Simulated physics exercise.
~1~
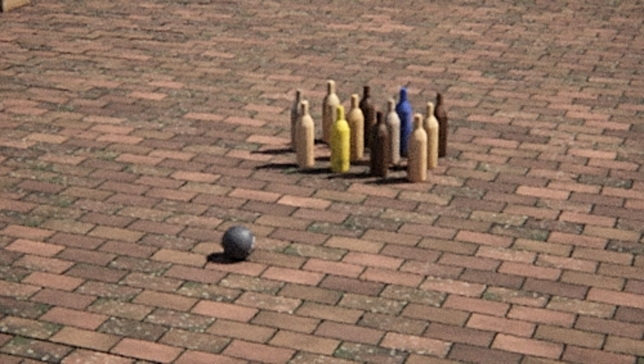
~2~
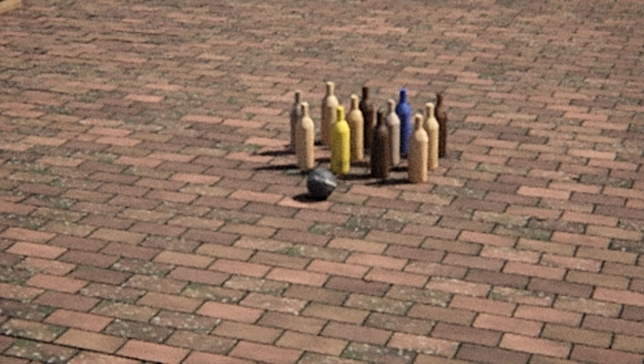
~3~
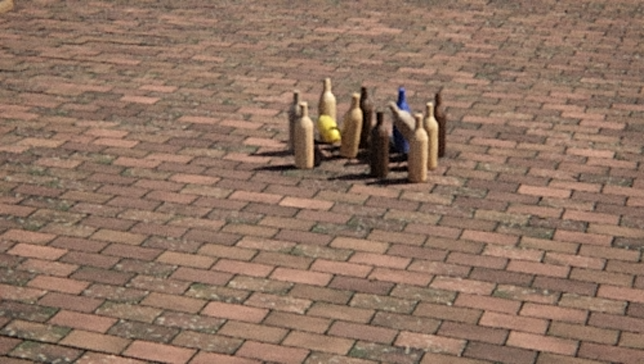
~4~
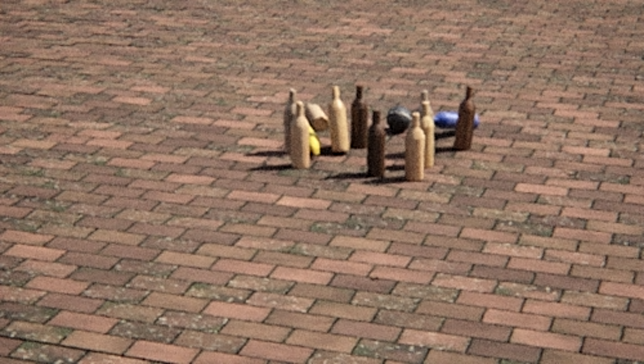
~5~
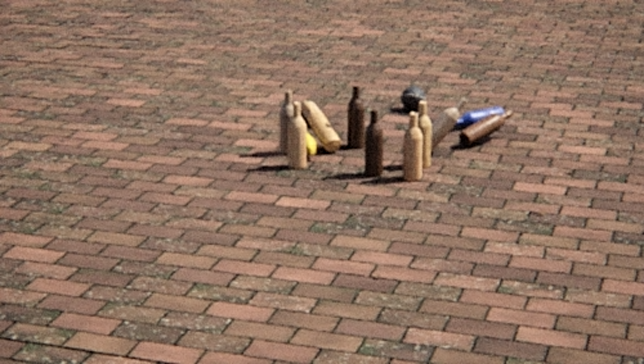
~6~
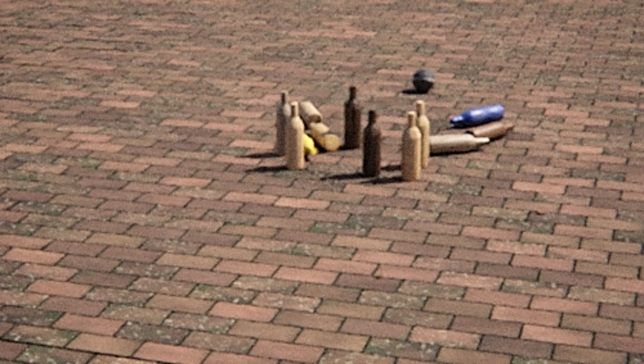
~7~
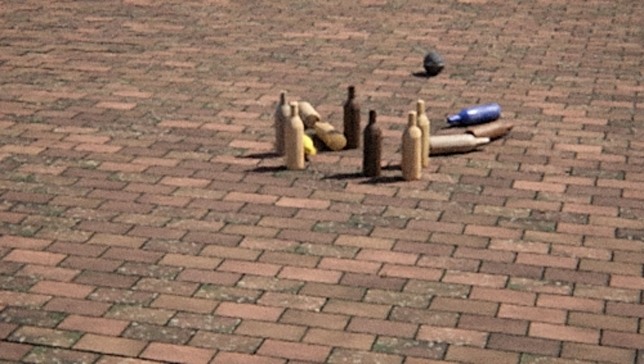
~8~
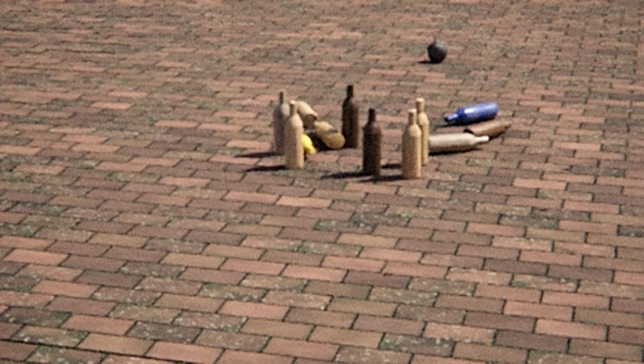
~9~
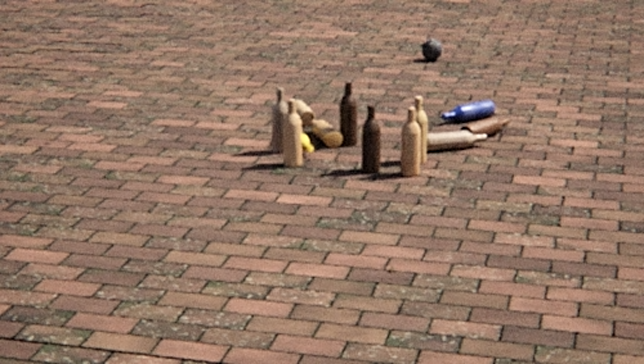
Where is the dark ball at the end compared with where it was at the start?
At the start the ball is in front of the skittles, to the lower left of the group. By the end it is on the paving behind them, farther right and higher in view.
